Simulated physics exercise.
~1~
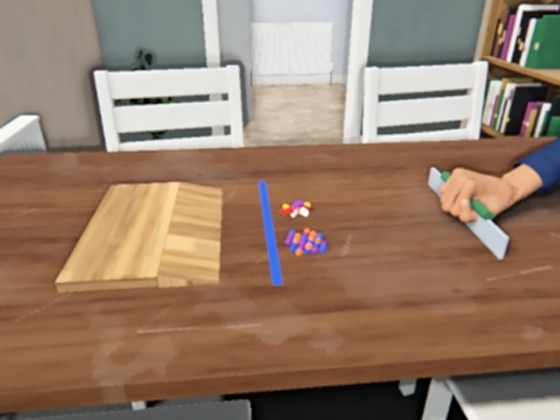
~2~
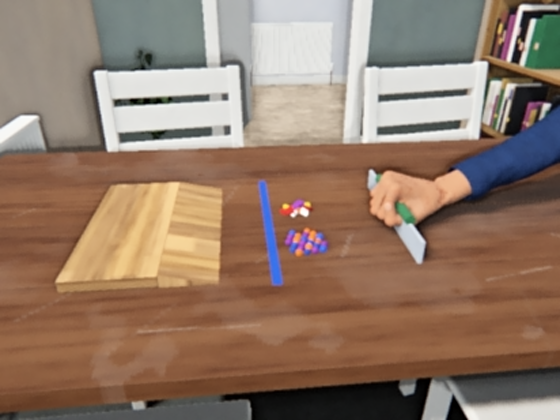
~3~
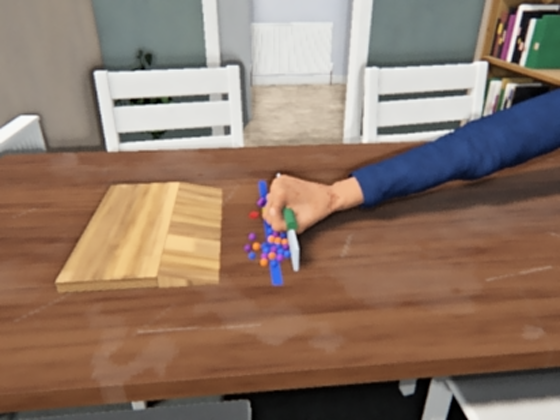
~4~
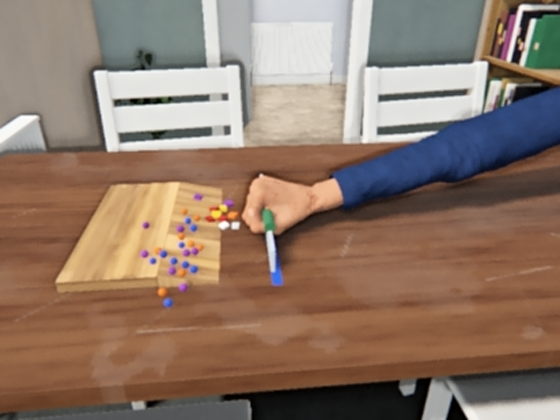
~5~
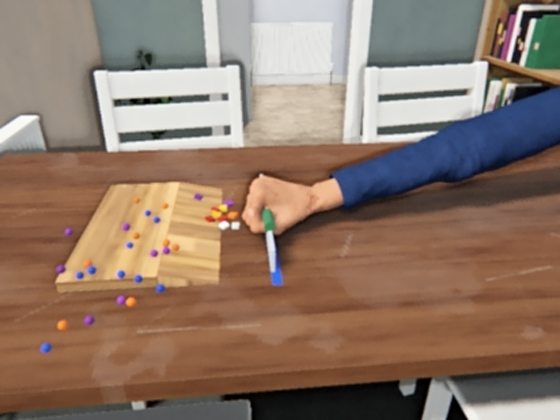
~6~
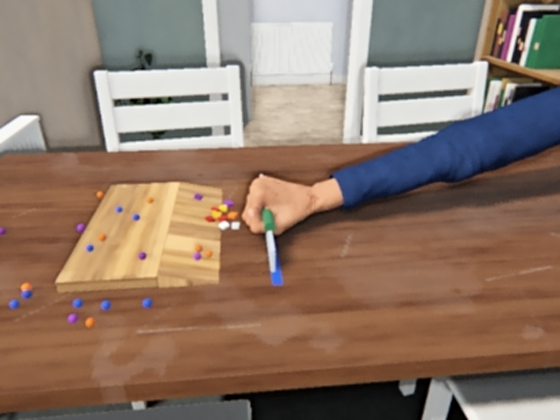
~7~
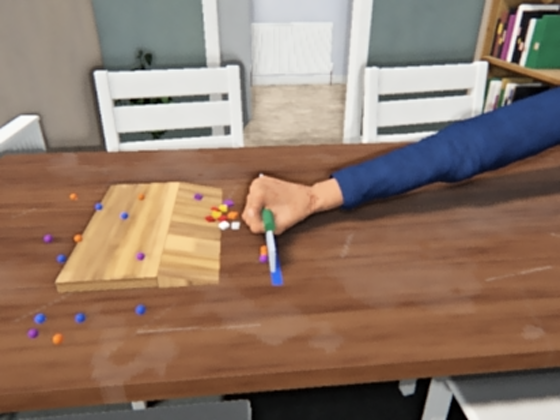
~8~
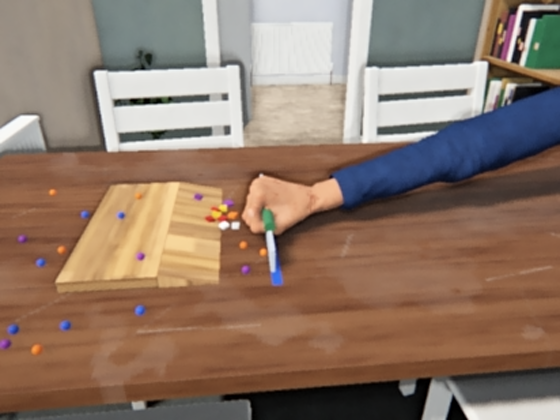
The clip shows a hand sweeping a scraper left across a wooden table, pushing two small batches of colourful pieces toward a wooden ramp and stopping at blue tape; the front batch scatters over and beyond the ramp, while the back batch stays bunched near its right edge.
